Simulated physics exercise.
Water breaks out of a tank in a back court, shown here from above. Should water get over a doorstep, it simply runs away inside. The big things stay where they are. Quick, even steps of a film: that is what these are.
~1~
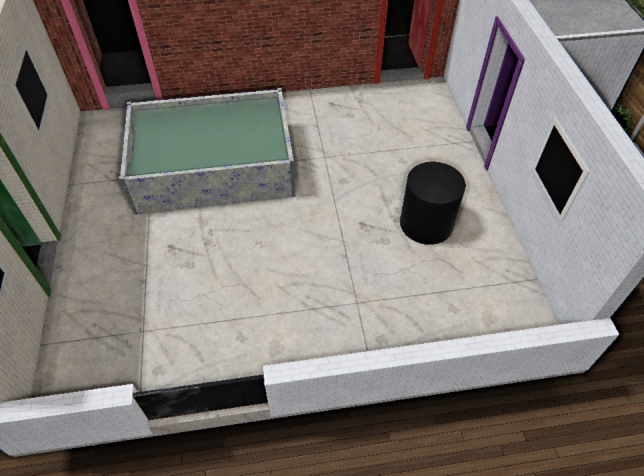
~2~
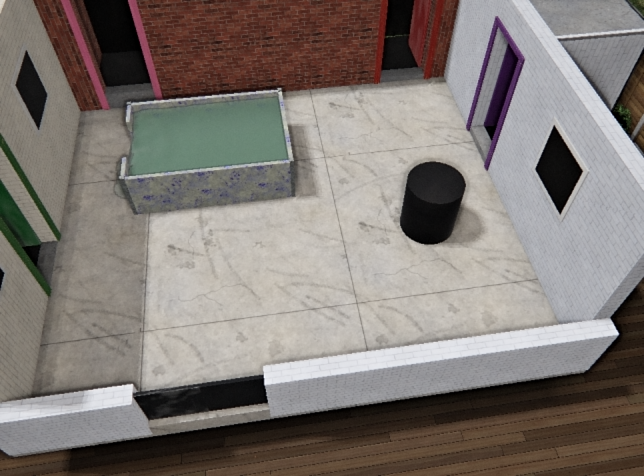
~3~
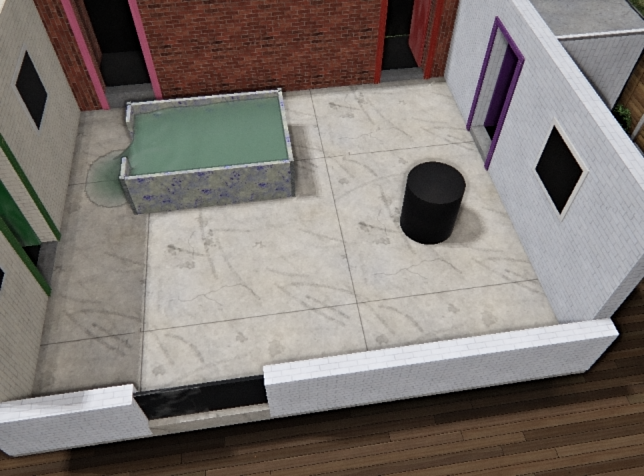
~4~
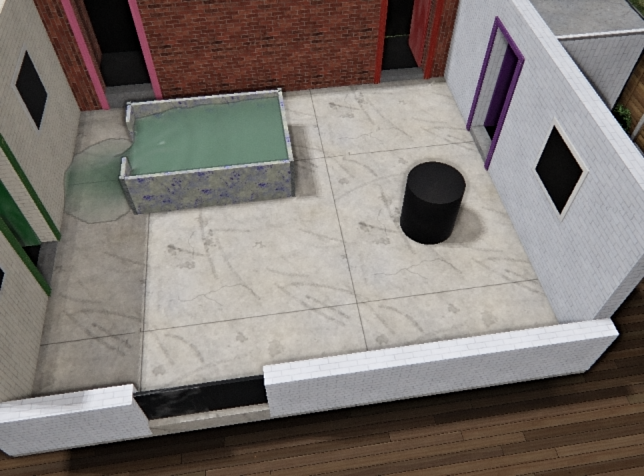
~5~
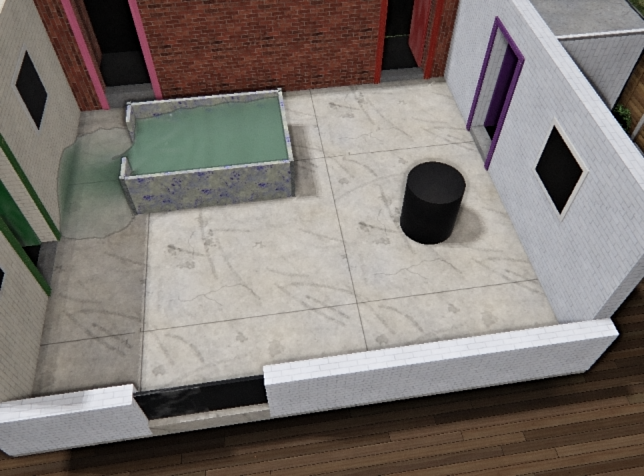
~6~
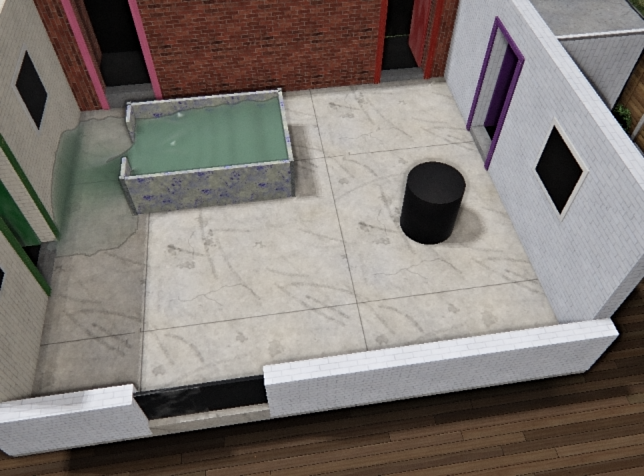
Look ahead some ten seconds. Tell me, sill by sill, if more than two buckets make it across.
Pink door: No, two or fewer; red door: No, two or fewer; green door: Yes, more than two; purple door: No, two or fewer.
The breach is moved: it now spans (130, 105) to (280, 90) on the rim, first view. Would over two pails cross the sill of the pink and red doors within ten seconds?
In short: The pink door takes more, the red door keeps below it.
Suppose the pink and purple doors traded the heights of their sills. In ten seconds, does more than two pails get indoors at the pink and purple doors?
As it turns out, the pink one overshoots and the purple one keeps within bounds.
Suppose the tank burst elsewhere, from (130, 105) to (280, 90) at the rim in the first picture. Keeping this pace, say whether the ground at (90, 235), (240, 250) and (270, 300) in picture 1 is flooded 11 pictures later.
Submerged, unwetted, unwetted.
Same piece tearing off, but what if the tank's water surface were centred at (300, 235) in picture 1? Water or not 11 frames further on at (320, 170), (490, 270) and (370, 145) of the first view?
Taking the three spots in that order, I'd say spared, then spared, then spared.
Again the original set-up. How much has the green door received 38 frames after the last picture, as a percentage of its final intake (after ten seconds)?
I make it 85 per cent.
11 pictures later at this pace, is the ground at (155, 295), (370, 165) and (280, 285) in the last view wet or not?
Result, in the order given: Wetted / not wetted / not wetted.
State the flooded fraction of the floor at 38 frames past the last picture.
Around 80 percent of it.
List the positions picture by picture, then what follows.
The first frame shows still water in the open tank at (208, 135).
In the second frame, the front is at (126, 196), out from the gap at (136, 162).
In the third frame, the front is at (90, 189), out from the gap at (137, 164).
In the fourth frame, the front is at (65, 205), out from the gap at (137, 164).
In the fifth frame, water pours out at (137, 164) and has run to (61, 230).
In the sixth frame, the front is at (57, 252), out from the gap at (137, 164).
A moment on, water covers 15 % of the floor; the pink door wet at the sill, nothing in, the red door not reached, the green door under two buckets in, the purple door not reached.
Next, water covers 30 % of the floor; the pink door wet at the sill, nothing in, the red door not reached, the green door over two buckets in, the purple door not reached.
Then, water covers 45 % of the floor; the pink door wet at the sill, nothing in, the red door not reached, the green door over two buckets in, the purple door not reached.
Later, water covers 80 % of the floor; the pink door wet at the sill, nothing in, the red door wet at the sill, nothing in, the green door over two buckets in, the purple door wet at the sill, nothing in.
In the end, water covers 95 % of the floor; the pink door wet at the sill, nothing in, the red door under two buckets in, the green door far over two buckets in, the purple door wet at the sill, nothing in.
